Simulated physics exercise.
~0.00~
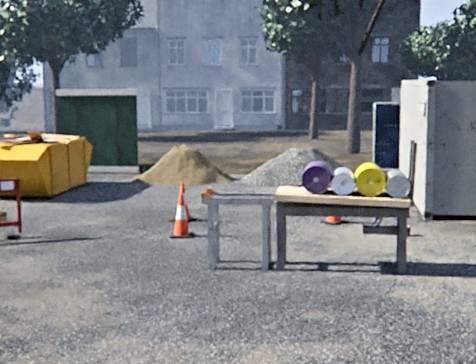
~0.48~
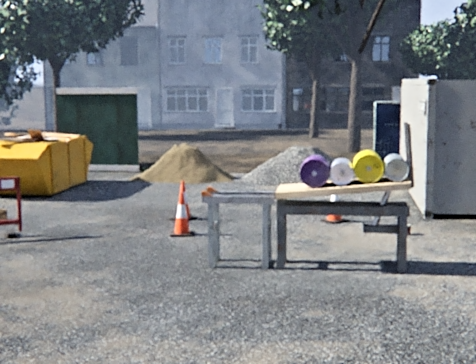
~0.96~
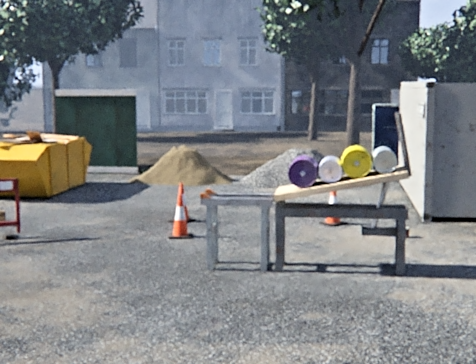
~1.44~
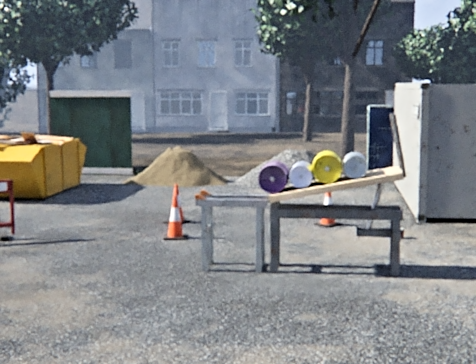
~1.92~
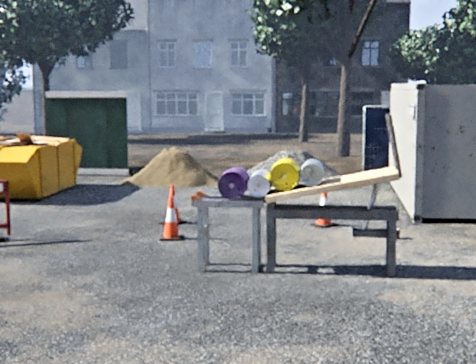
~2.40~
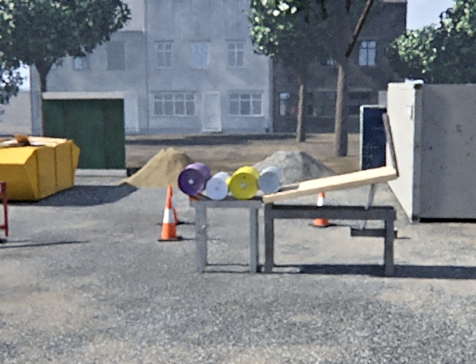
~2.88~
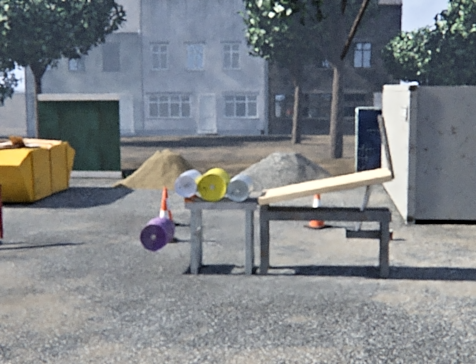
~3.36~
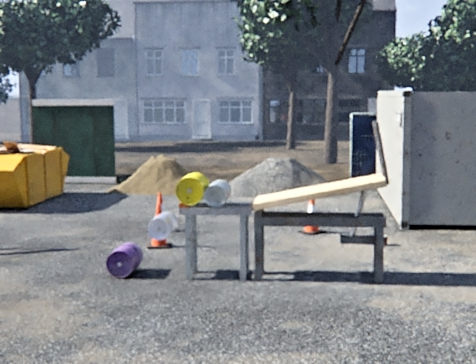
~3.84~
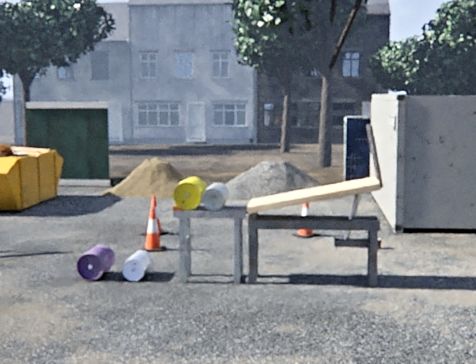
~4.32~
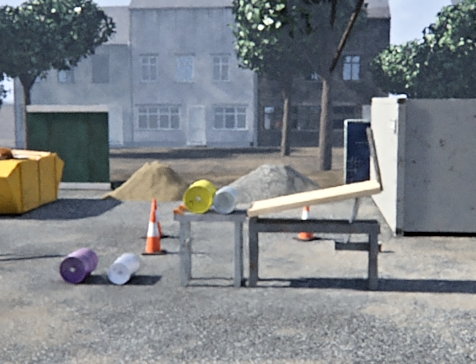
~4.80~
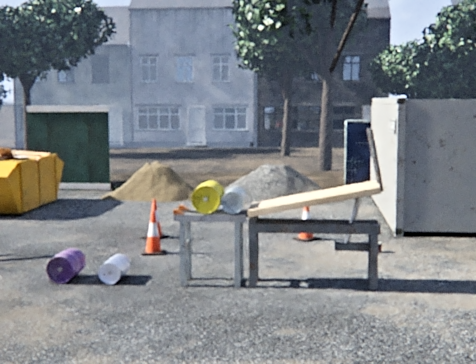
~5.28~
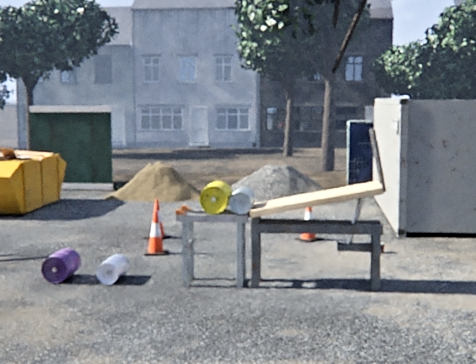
Gravel yard with a deck tipping up, four kegs rolling left onto a rack, two dropping to the ground and two staying up.
